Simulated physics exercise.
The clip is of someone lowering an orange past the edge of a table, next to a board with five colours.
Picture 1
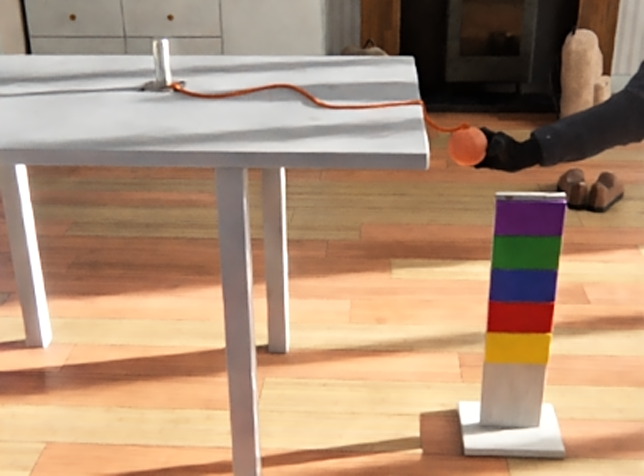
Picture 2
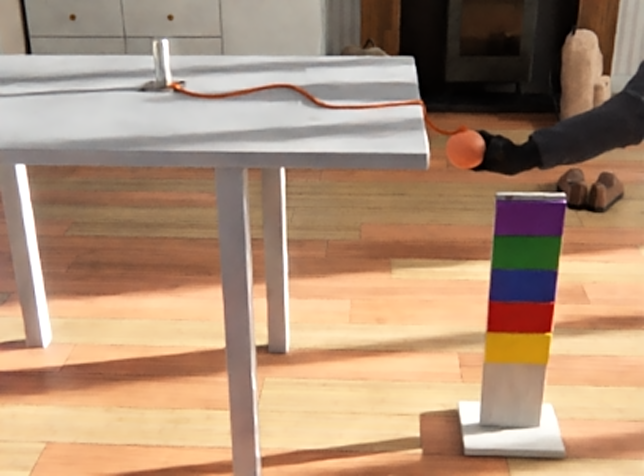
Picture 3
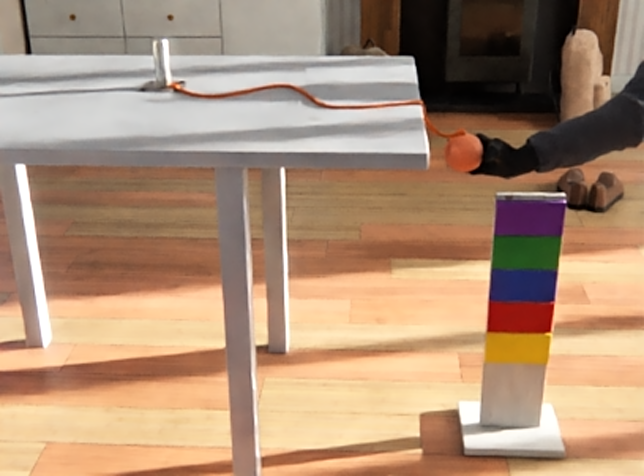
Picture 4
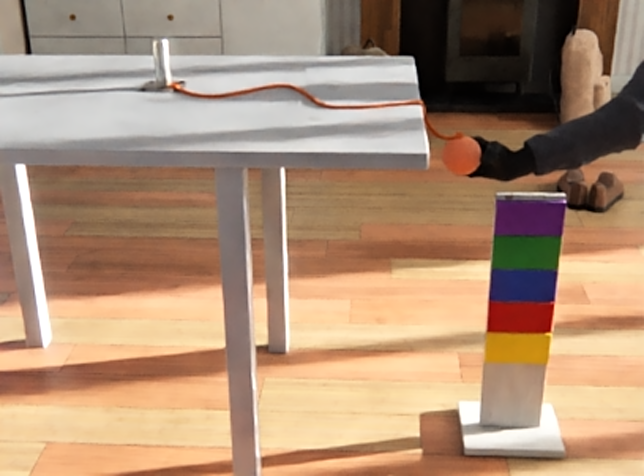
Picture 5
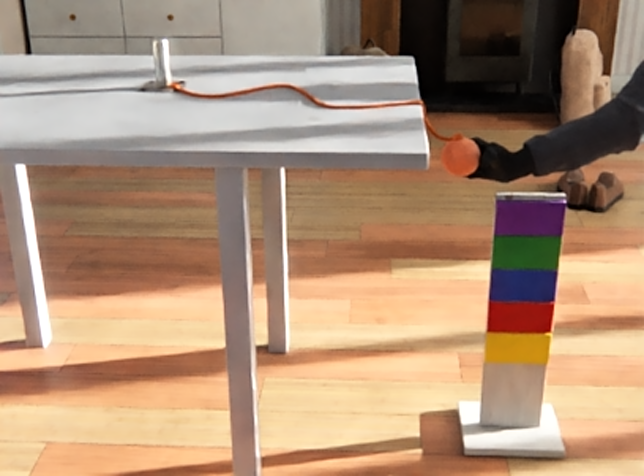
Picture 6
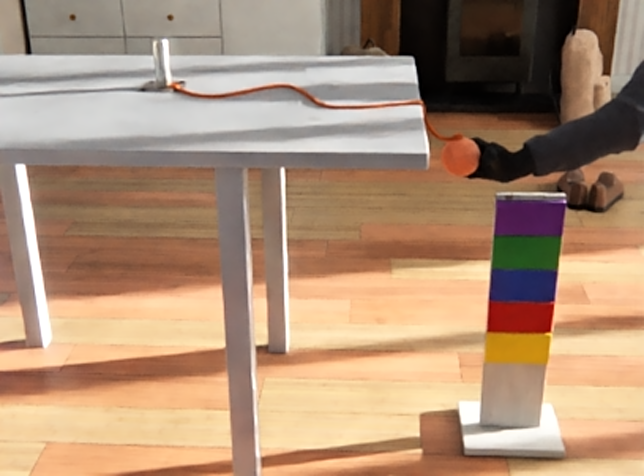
Black-gloved hand holding an orange ball on a cord beside a white table, shifting slightly left above a stack of coloured blocks.
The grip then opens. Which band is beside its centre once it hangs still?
The green band.
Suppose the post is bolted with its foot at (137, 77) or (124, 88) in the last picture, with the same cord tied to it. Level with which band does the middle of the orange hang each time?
First try: Purple; second try: Purple.
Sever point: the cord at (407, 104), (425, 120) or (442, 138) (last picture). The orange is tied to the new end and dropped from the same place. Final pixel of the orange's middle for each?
The pixels are (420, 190), (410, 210) and (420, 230), in the order of the tries.
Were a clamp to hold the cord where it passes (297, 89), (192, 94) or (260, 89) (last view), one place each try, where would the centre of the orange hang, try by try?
First try near (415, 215), second near (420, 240), third near (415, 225).
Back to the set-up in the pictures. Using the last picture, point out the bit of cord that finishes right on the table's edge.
The piece you want is at about (344, 108).
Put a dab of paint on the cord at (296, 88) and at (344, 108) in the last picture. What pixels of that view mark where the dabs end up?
One finishes at (331, 94) and the other at (421, 105).
Soon after, orange near (424, 240); level with green.
After that, orange near (417, 249); level with green.
In the end, orange near (420, 251); level with green. At green.
